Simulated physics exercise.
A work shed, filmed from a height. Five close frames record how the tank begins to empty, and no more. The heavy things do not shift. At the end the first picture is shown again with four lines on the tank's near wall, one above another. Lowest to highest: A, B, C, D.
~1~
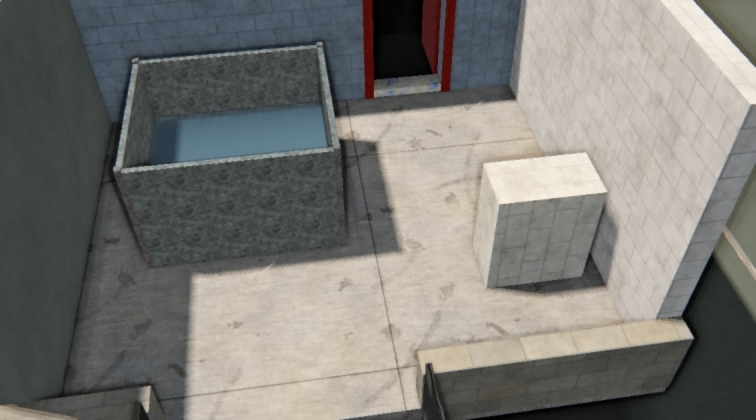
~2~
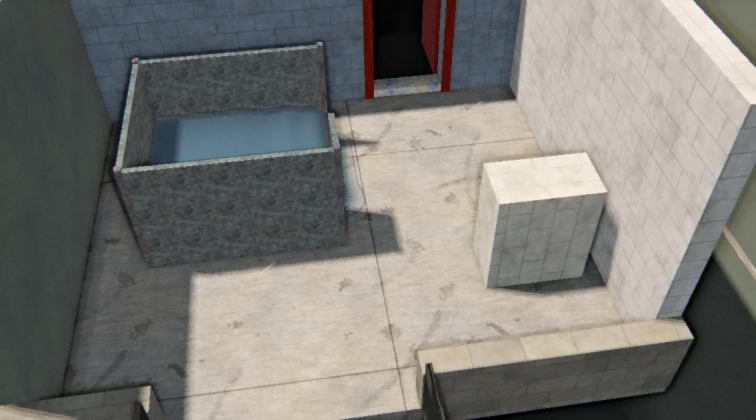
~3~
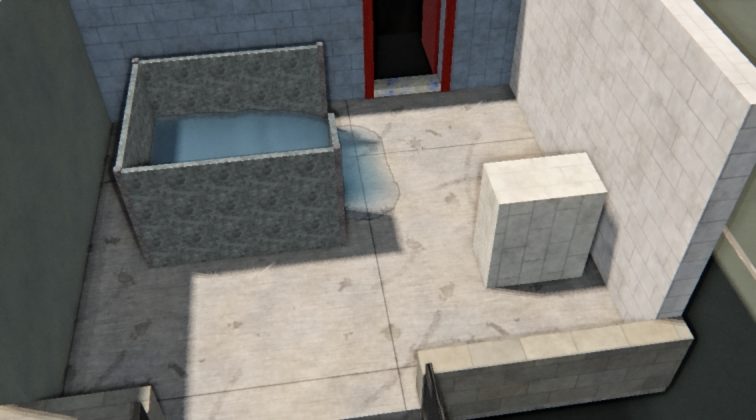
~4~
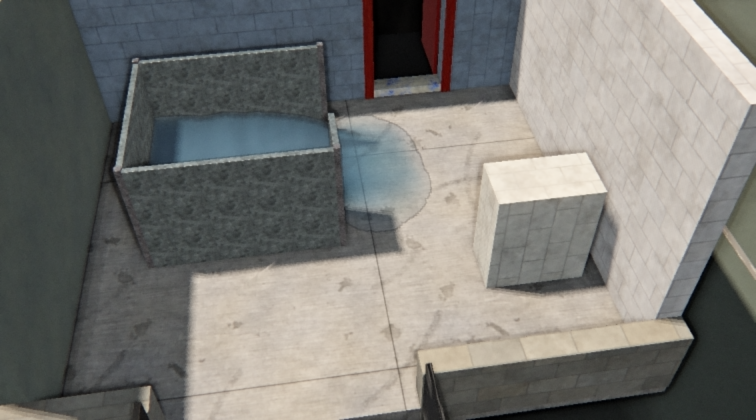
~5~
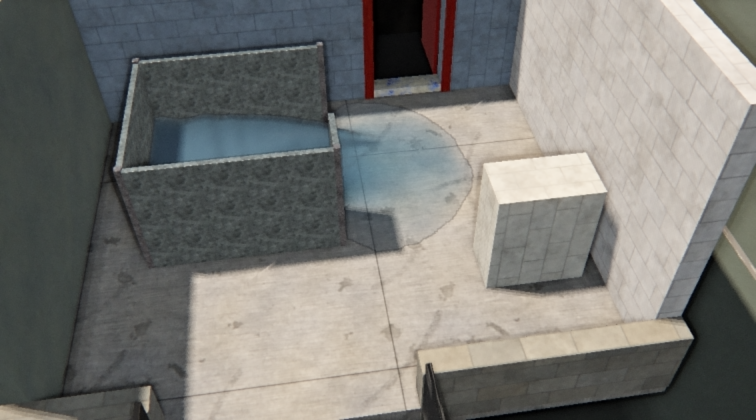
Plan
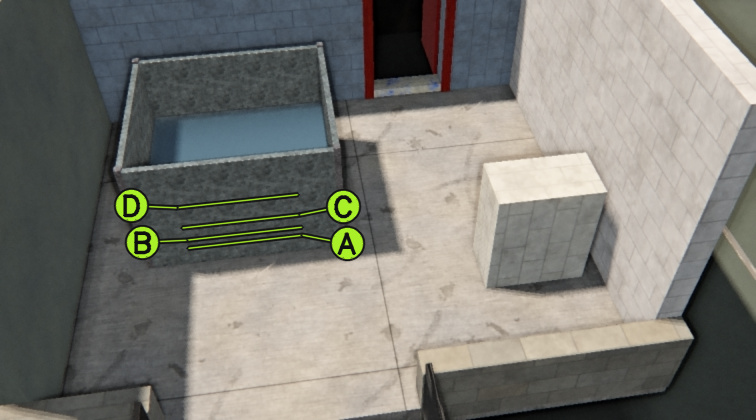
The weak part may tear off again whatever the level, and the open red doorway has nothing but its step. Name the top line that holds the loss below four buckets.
Mark B.
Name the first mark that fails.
That is mark C.
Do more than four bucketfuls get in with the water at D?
Yes, that goes wrong.
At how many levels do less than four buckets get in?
Two.
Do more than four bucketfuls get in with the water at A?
No, not at all.
In lime, A at (246, 241); B at (244, 233); C at (241, 221); D at (237, 201); from the bottom up A, B, C, D.
Choosing A, nothing gets over.
Choosing B, a bucket or two gets in.
Choosing C, about 10 bucketfuls get in.
Choosing D, dozens of bucketfuls pour in.
